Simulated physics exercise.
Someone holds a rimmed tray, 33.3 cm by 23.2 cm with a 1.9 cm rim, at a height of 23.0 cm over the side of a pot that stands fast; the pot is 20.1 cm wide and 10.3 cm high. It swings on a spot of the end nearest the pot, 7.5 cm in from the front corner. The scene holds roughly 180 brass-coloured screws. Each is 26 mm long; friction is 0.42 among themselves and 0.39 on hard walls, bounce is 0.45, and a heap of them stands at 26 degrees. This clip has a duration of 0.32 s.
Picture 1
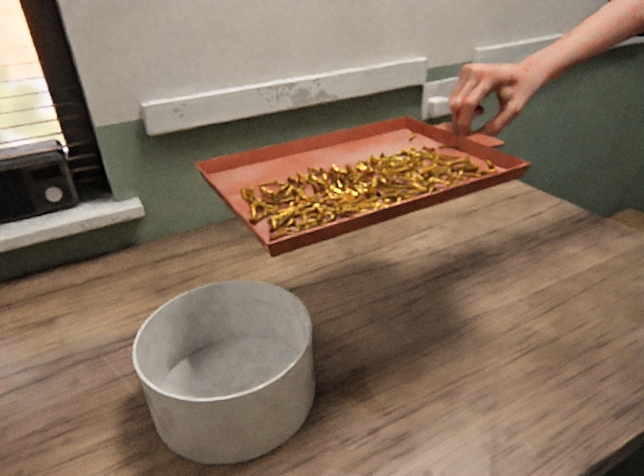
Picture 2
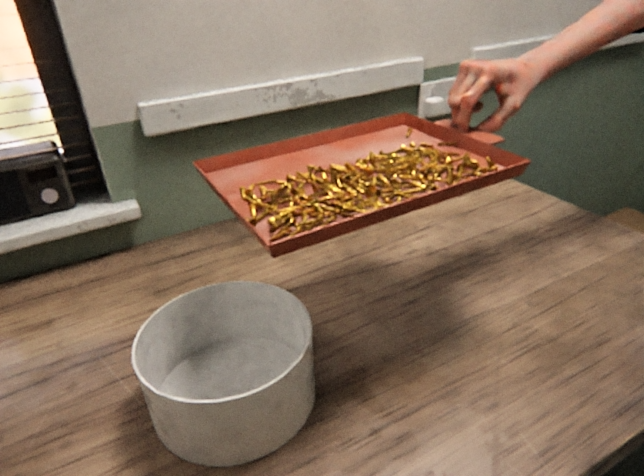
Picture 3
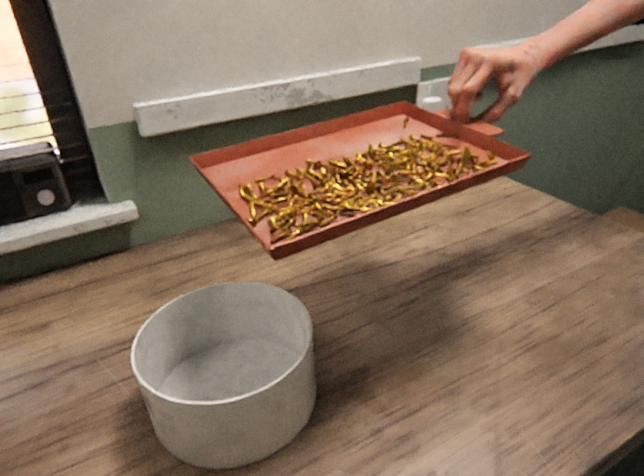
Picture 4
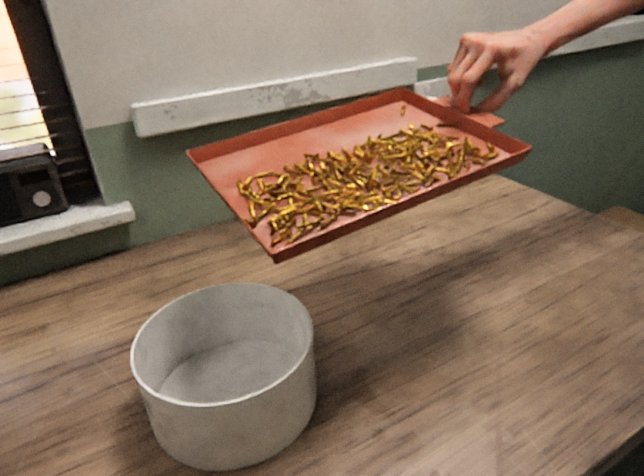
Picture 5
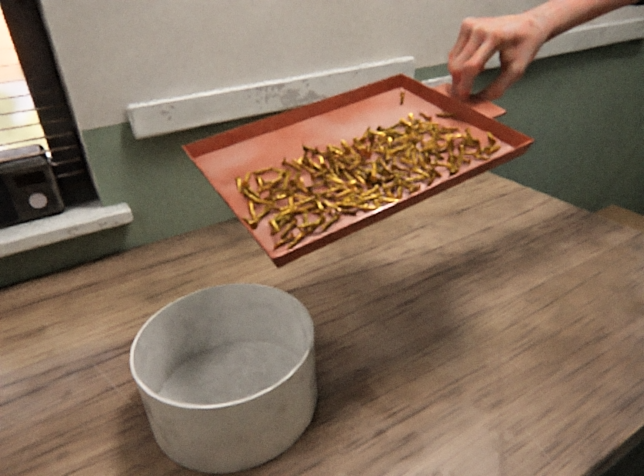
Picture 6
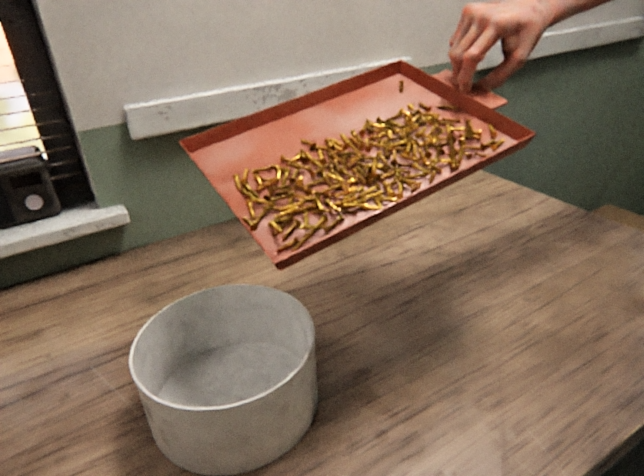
To begin with, a hand holds a shallow red tray of small brass-coloured screws nearly level above a wooden table, beside a round grey pot. The hand then gradually raises the far side, tilting the tray moderately toward the pot, while the screws stay spread across it.
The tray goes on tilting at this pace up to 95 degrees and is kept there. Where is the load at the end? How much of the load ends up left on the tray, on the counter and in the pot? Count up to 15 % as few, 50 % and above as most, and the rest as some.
My estimate: Tray few, counter most, pot some.
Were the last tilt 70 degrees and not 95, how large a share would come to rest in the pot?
In that case it comes to about 30 in a hundred.
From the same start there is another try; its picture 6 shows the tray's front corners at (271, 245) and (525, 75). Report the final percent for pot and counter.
Pot 95; counter 5.
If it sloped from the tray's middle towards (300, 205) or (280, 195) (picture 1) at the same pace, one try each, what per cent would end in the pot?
Near 85 and 80 per cent, in that order.
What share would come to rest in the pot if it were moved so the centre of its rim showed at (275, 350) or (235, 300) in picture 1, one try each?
That gives roughly 95 per cent and then 5 per cent.
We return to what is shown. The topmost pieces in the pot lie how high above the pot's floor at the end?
Some 1.5 cm up.
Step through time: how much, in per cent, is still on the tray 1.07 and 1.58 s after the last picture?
The figures go 65 and then 0.
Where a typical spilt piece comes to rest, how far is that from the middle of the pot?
That comes to near 14 cm.
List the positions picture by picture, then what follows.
Tray tilt 0 degrees, front corners at (271, 239) and (525, 163); middle of the pieces at (364, 186); pot at (224, 331), in the first frame.
Tray tilt 1 degrees, front corners at (272, 241) and (524, 160); middle of the pieces at (364, 184), in the second frame.
Tray tilt 4 degrees, front corners at (273, 244) and (525, 154), lowest corner left front; middle of the pieces at (363, 180), in the third frame.
Tray tilt 8 degrees, front corners at (274, 248) and (526, 147), lowest corner left front; middle of the pieces at (363, 175), in the fourth frame.
Tray tilt 12 degrees, front corners at (276, 252) and (528, 139), lowest corner left front; middle of the pieces at (363, 171), in the fifth frame.
Tray tilt 15 degrees, front corners at (277, 257) and (529, 133), lowest corner left front; middle of the pieces at (363, 166); pot at (224, 337), in the sixth frame.
Then, 0.65 s after the last picture, tilt 53 degrees; the tray holds 100 %, the pot 0 %.
Then, 1.07 s after the last picture, tilt 77 degrees; the tray holds 65 %, the pot 5 %.
Then, 1.58 s after the last picture, tilt 95 degrees; the tray holds 0 %, the pot 40 %.
In the end, tray 0 %, counter 60 %, pot 40 %.
